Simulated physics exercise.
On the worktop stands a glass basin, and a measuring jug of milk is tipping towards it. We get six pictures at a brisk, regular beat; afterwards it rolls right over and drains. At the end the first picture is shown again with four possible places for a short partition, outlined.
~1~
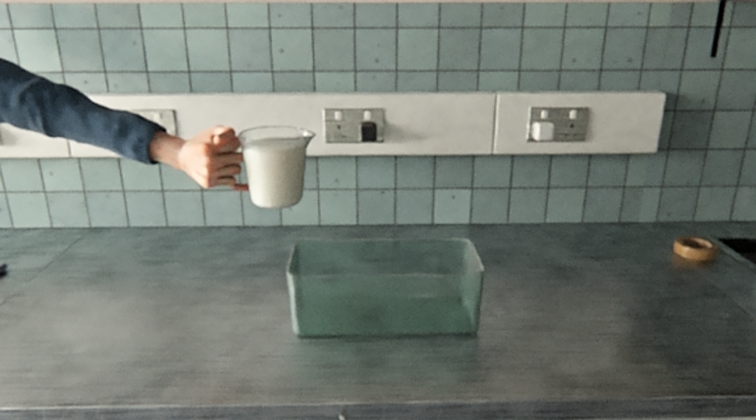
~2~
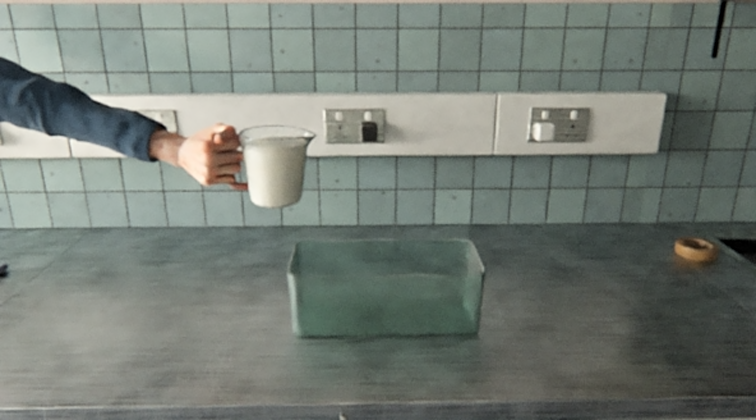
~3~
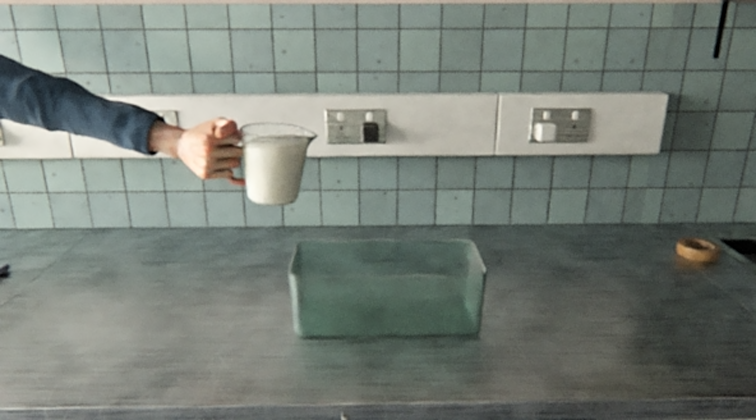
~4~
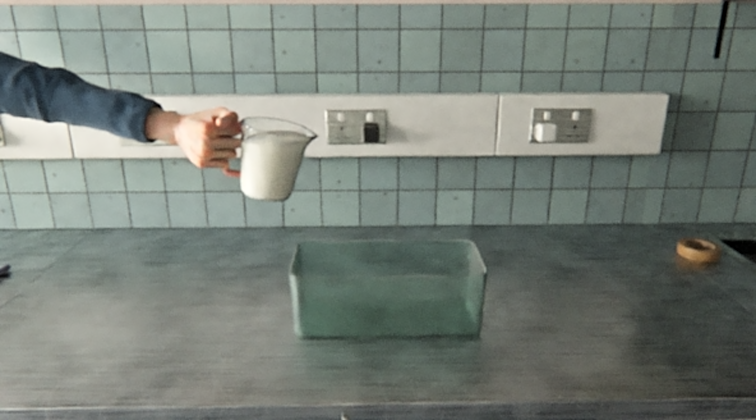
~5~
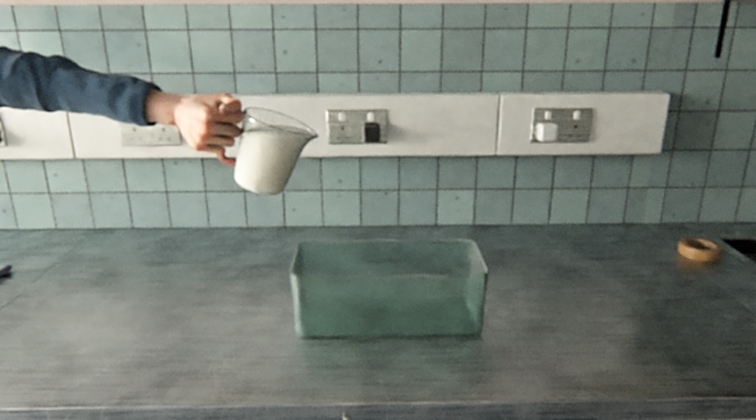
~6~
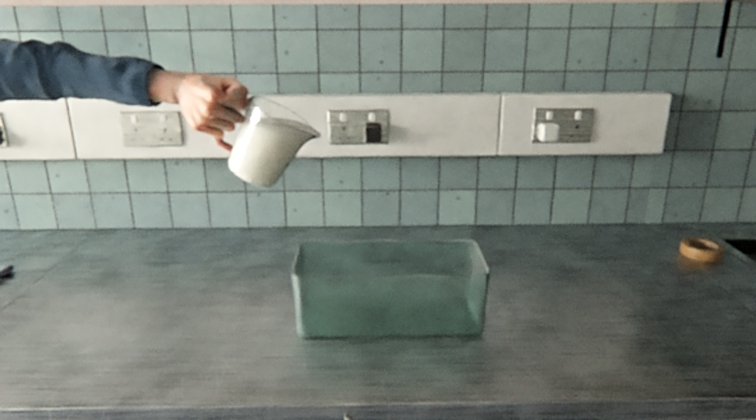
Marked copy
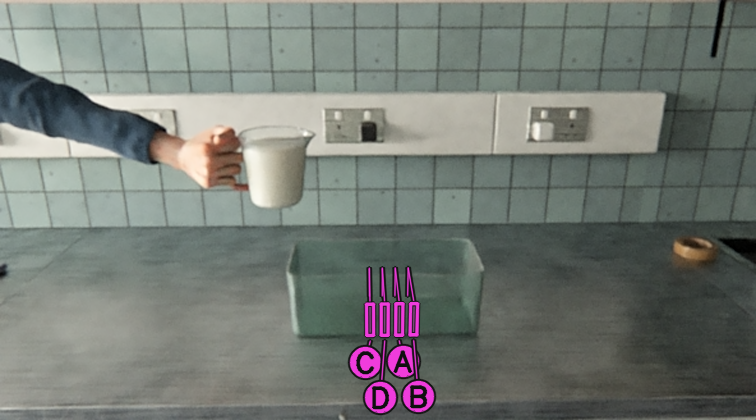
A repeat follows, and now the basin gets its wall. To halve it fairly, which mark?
A is best.
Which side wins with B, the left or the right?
More ends on the left.
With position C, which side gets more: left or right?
The right one.
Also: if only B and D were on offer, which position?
D.
In magenta, A at (399, 340); B at (413, 340); C at (370, 340); D at (384, 340).
With A, about 54 % ends left of the wall and 42 % right of it; 3 % is lost outside.
With B, about 87 % ends left of the wall and 5 % right of it; 8 % is lost outside.
With C, about 7 % ends left of the wall and 89 % right of it; 4 % is lost outside.
With D, about 18 % ends left of the wall and 78 % right of it; 4 % is lost outside.
